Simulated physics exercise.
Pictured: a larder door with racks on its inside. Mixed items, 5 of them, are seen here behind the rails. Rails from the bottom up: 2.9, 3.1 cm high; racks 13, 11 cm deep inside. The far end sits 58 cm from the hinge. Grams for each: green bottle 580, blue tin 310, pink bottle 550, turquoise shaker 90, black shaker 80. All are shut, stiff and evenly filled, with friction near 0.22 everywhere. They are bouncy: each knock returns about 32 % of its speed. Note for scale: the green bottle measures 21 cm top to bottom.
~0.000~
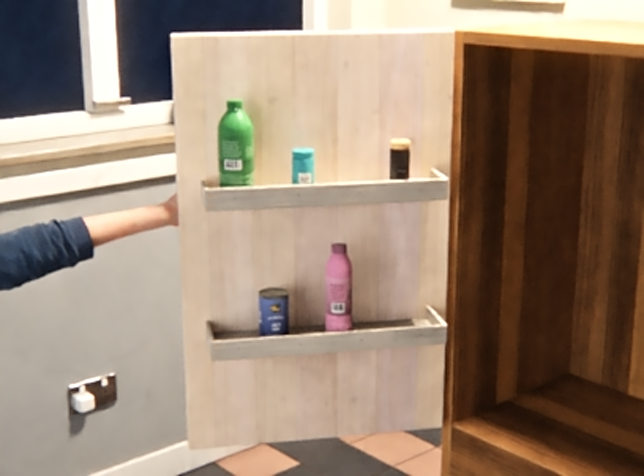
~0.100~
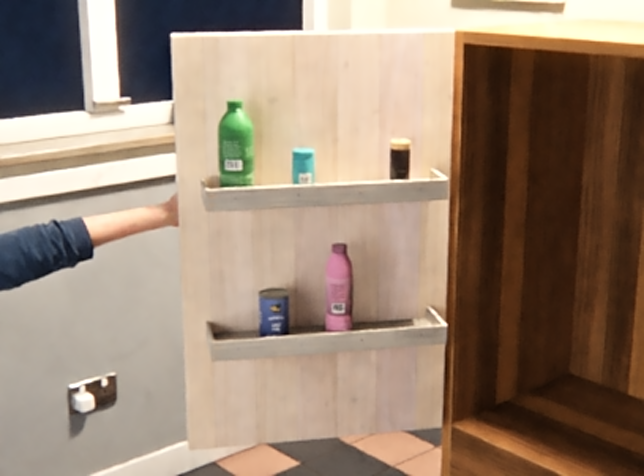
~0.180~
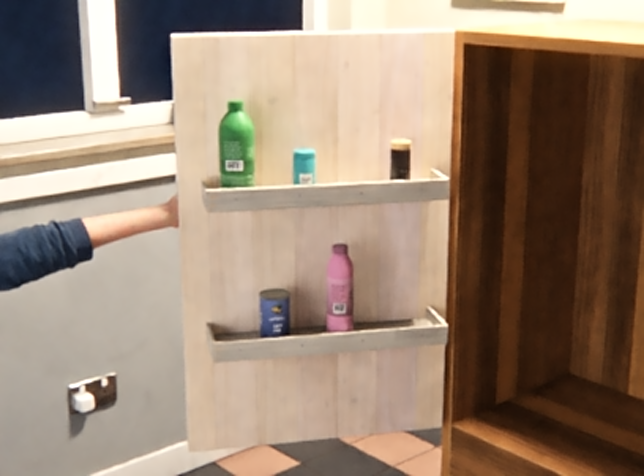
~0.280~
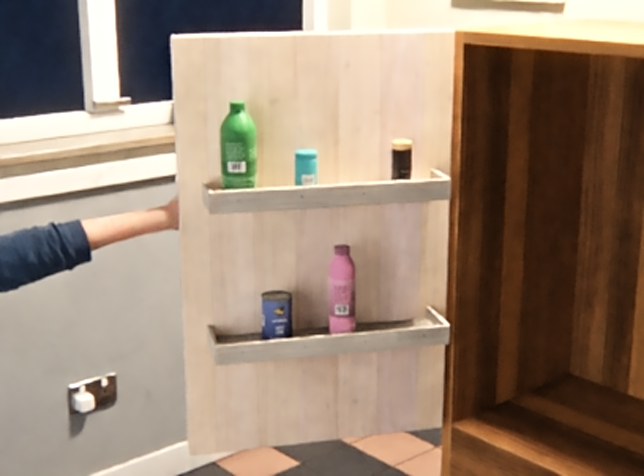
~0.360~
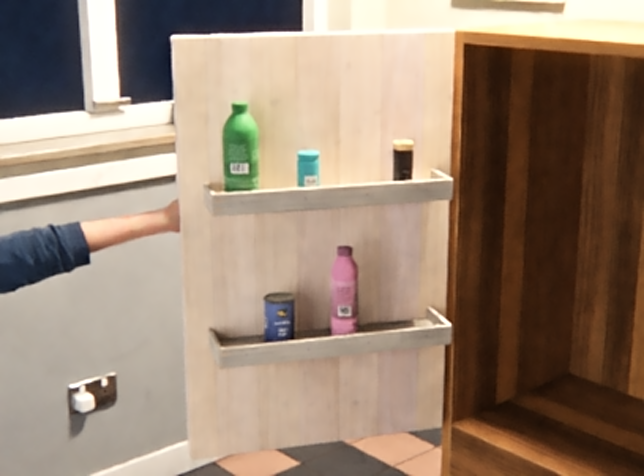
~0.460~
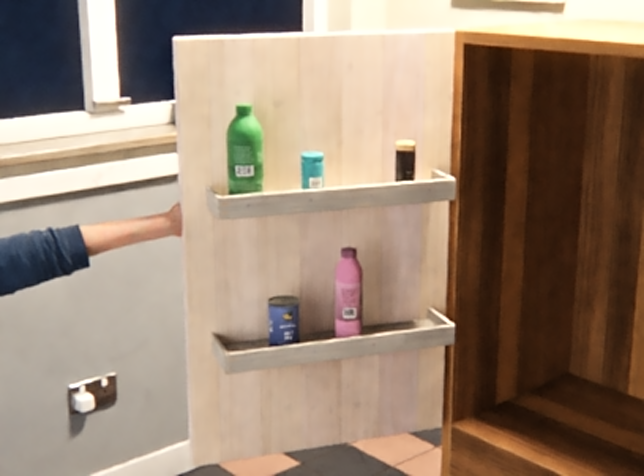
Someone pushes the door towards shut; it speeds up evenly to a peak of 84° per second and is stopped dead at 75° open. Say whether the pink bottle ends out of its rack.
In the end, the pink bottle does not come out.
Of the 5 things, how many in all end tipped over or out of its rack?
The number is 1.
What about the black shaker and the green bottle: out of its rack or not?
At the end the black shaker stays inside the limits and the green bottle winds up past the limits.
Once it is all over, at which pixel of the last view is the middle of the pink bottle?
At roughly (426, 312).
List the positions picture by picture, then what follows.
The first picture shows open by 120°; pink bottle (339, 292); green bottle (236, 149).
The second picture shows open by 120°; turquoise shaker (303, 172); black shaker (400, 165).
The third picture shows open by 119°; green bottle (237, 149); blue tin (275, 317).
The fourth picture shows open by 117°; turquoise shaker (306, 173); black shaker (402, 165).
The fifth picture shows open by 115°; green bottle (241, 152); blue tin (280, 321).
The sixth picture shows open by 112°; pink bottle (349, 296); turquoise shaker (312, 176).
After 1.16 s, open by 75°; pink bottle leaning 5° near (430, 313); green bottle leaning 15°; blue tin leaning 7°.
After 1.76 s, open by 75°; green bottle now out of its rack; turquoise shaker slid 2 cm.
After 2.16 s, open by 75°; turquoise shaker slid 2 cm.
At rest (2.3 s), out of its rack, green bottle; the other 4 in place, give or take 5 cm. In the last view, pink bottle near (426, 312).
